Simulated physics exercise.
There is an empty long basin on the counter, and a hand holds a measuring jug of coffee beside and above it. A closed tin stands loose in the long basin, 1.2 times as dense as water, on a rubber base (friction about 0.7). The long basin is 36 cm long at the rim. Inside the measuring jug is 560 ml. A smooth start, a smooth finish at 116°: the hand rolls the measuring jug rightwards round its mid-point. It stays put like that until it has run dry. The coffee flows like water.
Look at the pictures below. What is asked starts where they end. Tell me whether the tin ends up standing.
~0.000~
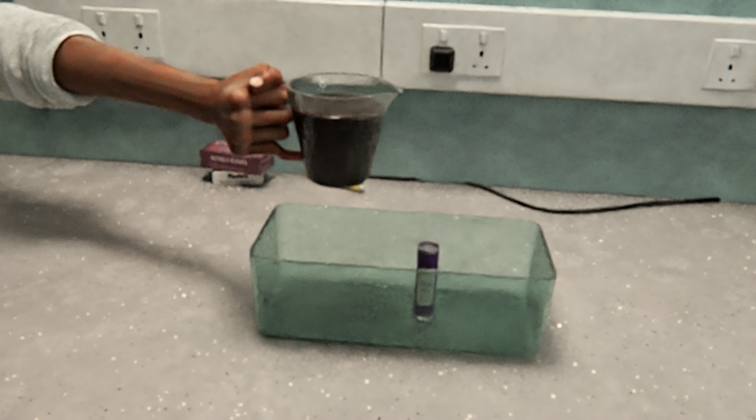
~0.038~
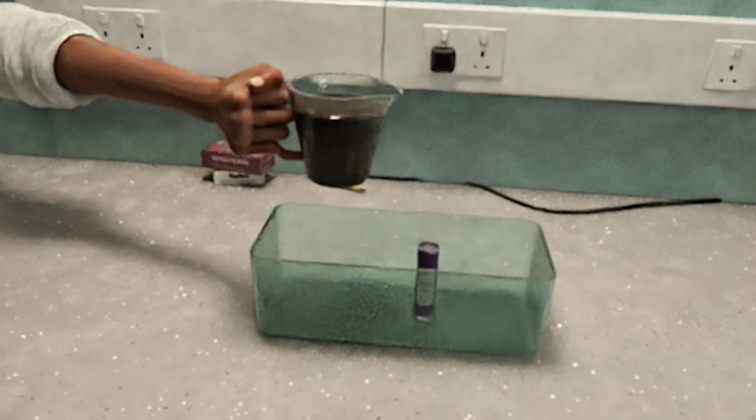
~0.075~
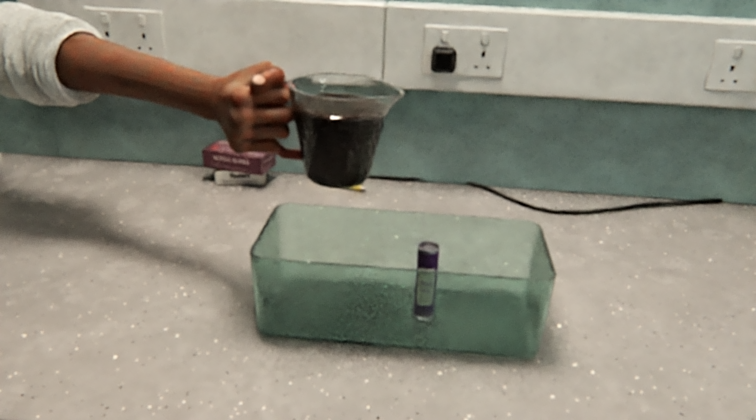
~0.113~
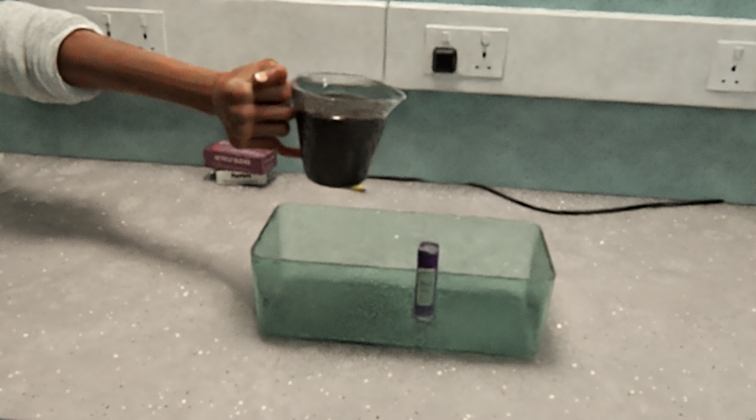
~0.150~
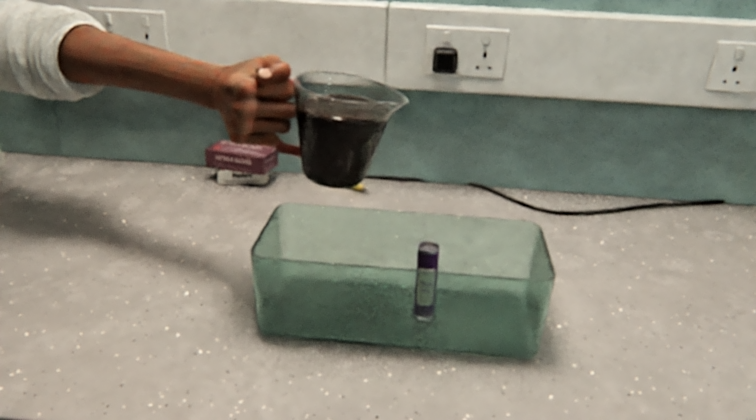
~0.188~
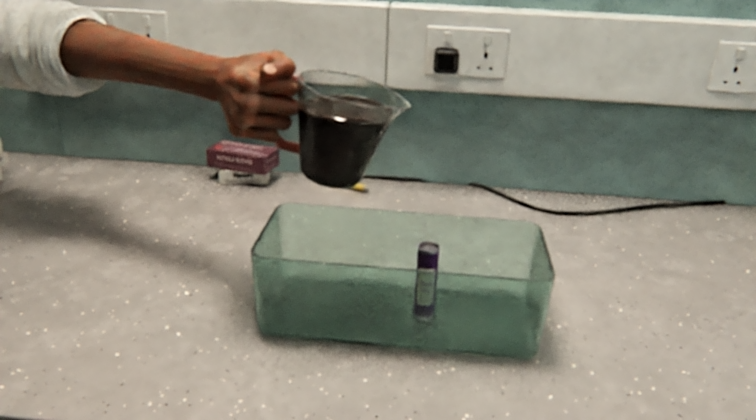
It won't make it through.
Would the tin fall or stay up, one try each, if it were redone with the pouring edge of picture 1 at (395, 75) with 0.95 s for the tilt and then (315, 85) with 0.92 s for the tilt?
In the first try it comes down; in the second it remains standing.
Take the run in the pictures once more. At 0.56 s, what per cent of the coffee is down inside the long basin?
I reckon close to 9 percent of it.
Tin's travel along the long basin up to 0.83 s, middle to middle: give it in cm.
Its middle sits about 0 cm from the start.
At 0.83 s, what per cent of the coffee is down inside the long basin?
Close to 84 in a hundred.
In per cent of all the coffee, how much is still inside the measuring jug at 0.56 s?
Roughly 66 per cent.
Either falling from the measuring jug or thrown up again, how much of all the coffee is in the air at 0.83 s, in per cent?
I'd say some 10 per cent is in the air.
After 0.56 s the tilt is 77° and 67 per cent is still to pour; the tin stands where it began.
After 0.83 s the tilt is 113° and 6 per cent is still to pour; the tin stands where it began.
After 1.11 s the tilt is 116° and 0 per cent is still to pour; the tin leans 21°.
After 1.42 s the tilt is 116° and 0 per cent is still to pour; the tin lies on its side.
In the end the tin lies on its side.
